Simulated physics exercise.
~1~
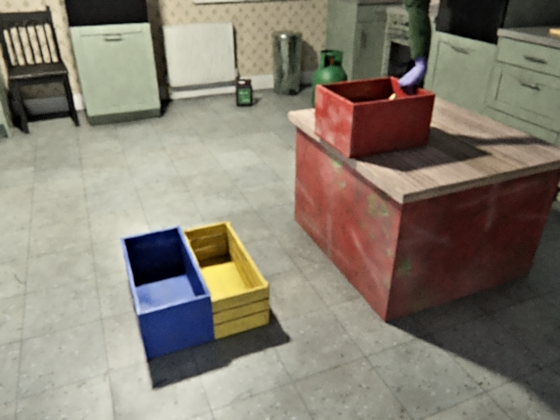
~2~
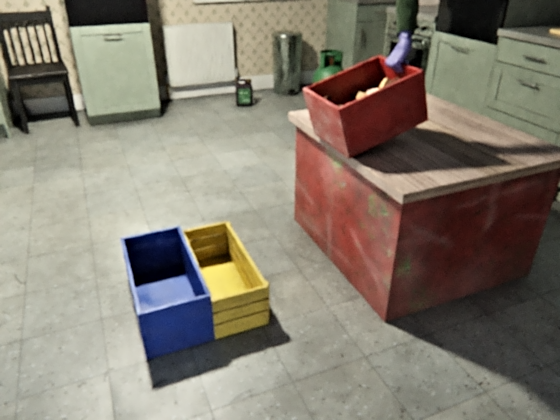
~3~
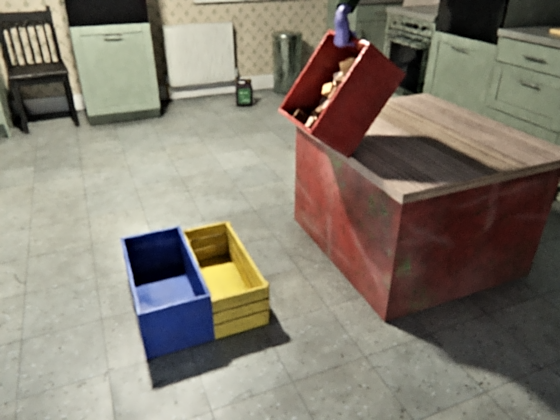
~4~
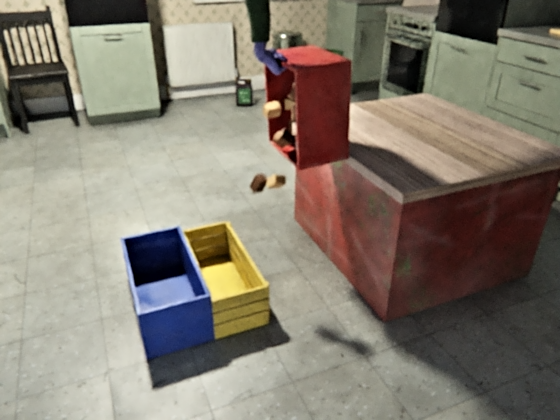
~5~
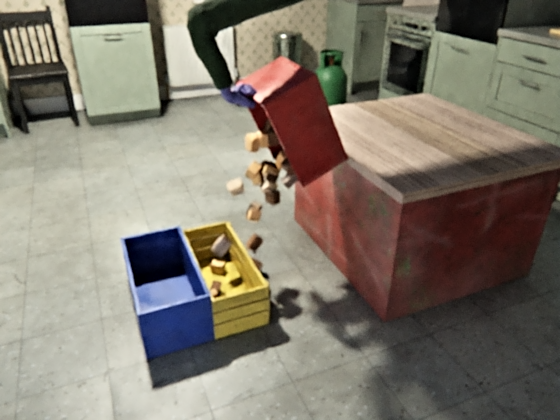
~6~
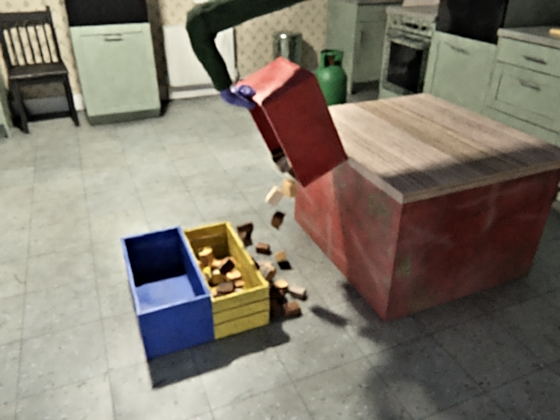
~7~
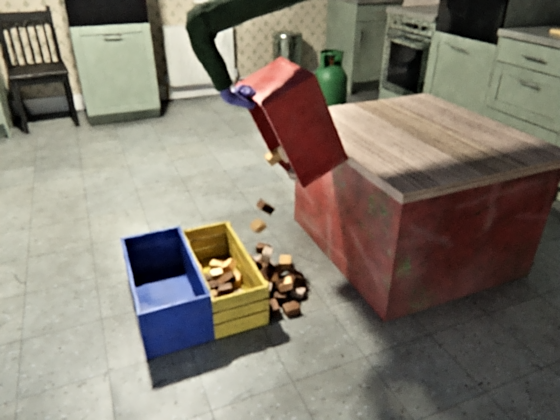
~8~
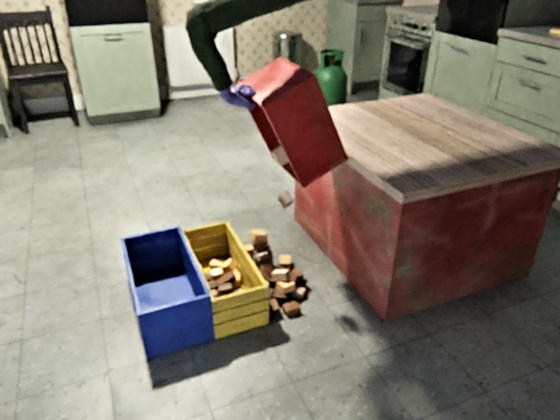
Red tote tipped off a bench by a gloved hand, spilling wooden blocks into a yellow trough and more onto the floor.
